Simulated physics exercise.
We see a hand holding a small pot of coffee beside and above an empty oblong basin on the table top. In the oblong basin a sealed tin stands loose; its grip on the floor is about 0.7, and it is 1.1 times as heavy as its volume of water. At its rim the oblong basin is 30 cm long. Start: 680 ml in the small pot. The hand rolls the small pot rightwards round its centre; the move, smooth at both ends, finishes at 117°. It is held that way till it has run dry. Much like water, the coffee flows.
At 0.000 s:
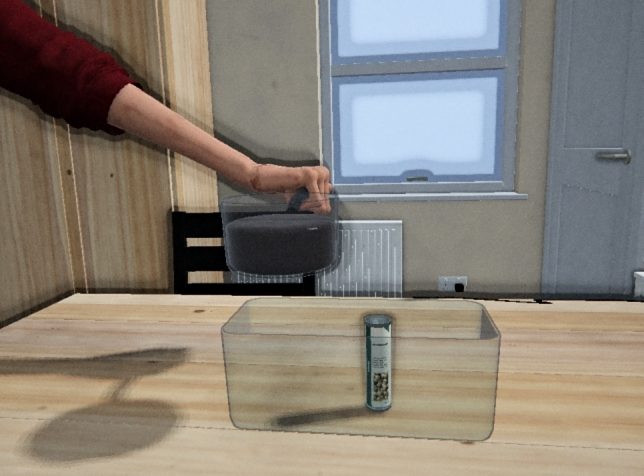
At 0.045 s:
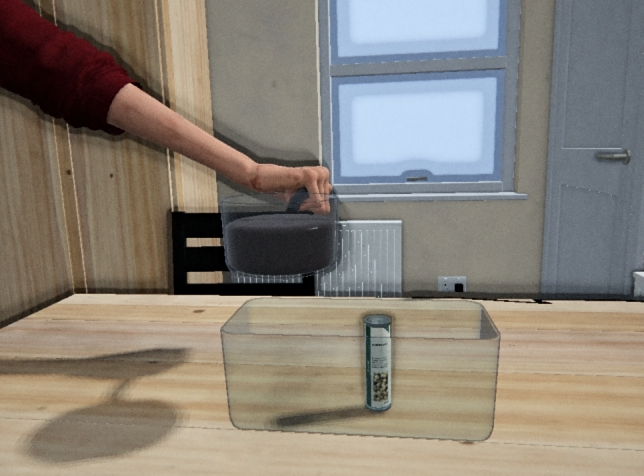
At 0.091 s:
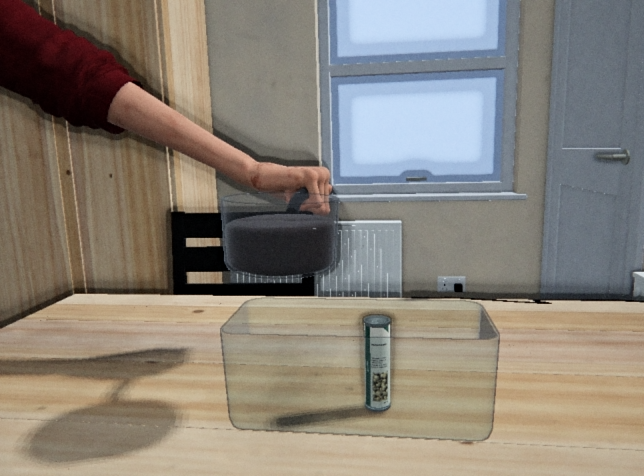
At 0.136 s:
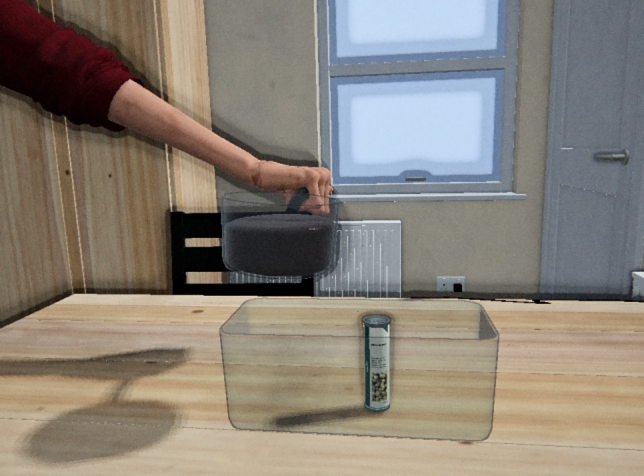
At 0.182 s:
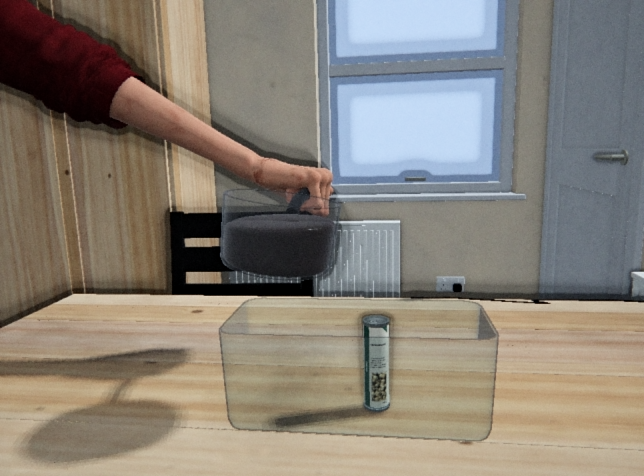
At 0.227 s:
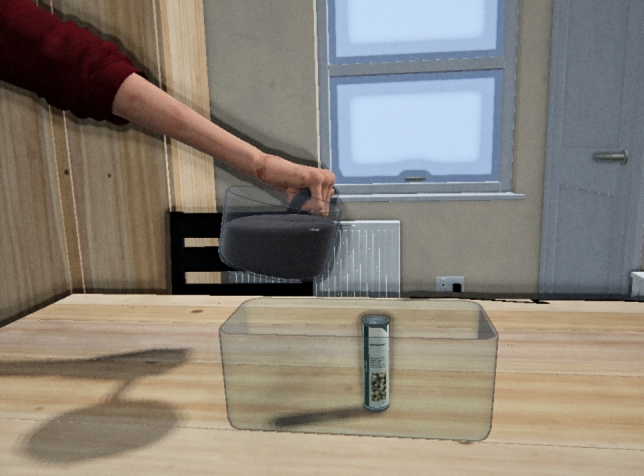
A hand tilts a small dark pot slightly rightwards above an empty basin on a table.
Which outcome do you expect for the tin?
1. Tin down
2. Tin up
Answer: 2.
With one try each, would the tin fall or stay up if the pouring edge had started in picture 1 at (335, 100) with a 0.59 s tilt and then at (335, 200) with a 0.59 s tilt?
The tin stays vertical the first time and overturns the second time.
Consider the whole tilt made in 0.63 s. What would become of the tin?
Result: Tin tipped over.
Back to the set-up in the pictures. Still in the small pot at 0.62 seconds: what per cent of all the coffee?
Around 62 percent.
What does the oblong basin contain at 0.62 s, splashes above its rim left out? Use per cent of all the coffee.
The basin holds roughly 10 in a hundred parts at that moment.
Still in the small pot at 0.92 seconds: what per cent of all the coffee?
Close to 8 in a hundred.
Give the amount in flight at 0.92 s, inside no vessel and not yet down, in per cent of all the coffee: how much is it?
Something like 6 per cent is in the air then.
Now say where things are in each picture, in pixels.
Tilt 0°; pouring edge (337, 199); surface from (230, 222) to (335, 221); the oblong basin's rim runs from (235, 315) to (490, 320); the tin's top is at (378, 324), in the first frame.
Tilt 1°; pouring edge (337, 199); surface from (231, 222) to (335, 221), in the second frame.
Tilt 2°; pouring edge (338, 201); surface from (229, 222) to (335, 222), in the third frame.
Tilt 5°; pouring edge (338, 204); surface from (229, 222) to (335, 222), in the fourth frame.
Tilt 8°; pouring edge (340, 208); surface from (229, 222) to (336, 223), in the fifth frame.
Tilt 13°; pouring edge (341, 213); surface from (229, 222) to (336, 223), in the sixth frame.
Then, 0.62 s in, the tilt is 76° and 62 per cent is still to pour; the tin stands where it began.
Then, 0.92 s in, the tilt is 112° and 8 per cent is still to pour; the tin stands where it began.
Then, 1.22 s in, the tilt is 117° and 0 per cent is still to pour; the tin stands where it began.
Then, 1.55 s in, the tilt is 117° and 0 per cent is still to pour; the tin stands where it began.
Finally, the tin stands where it began.
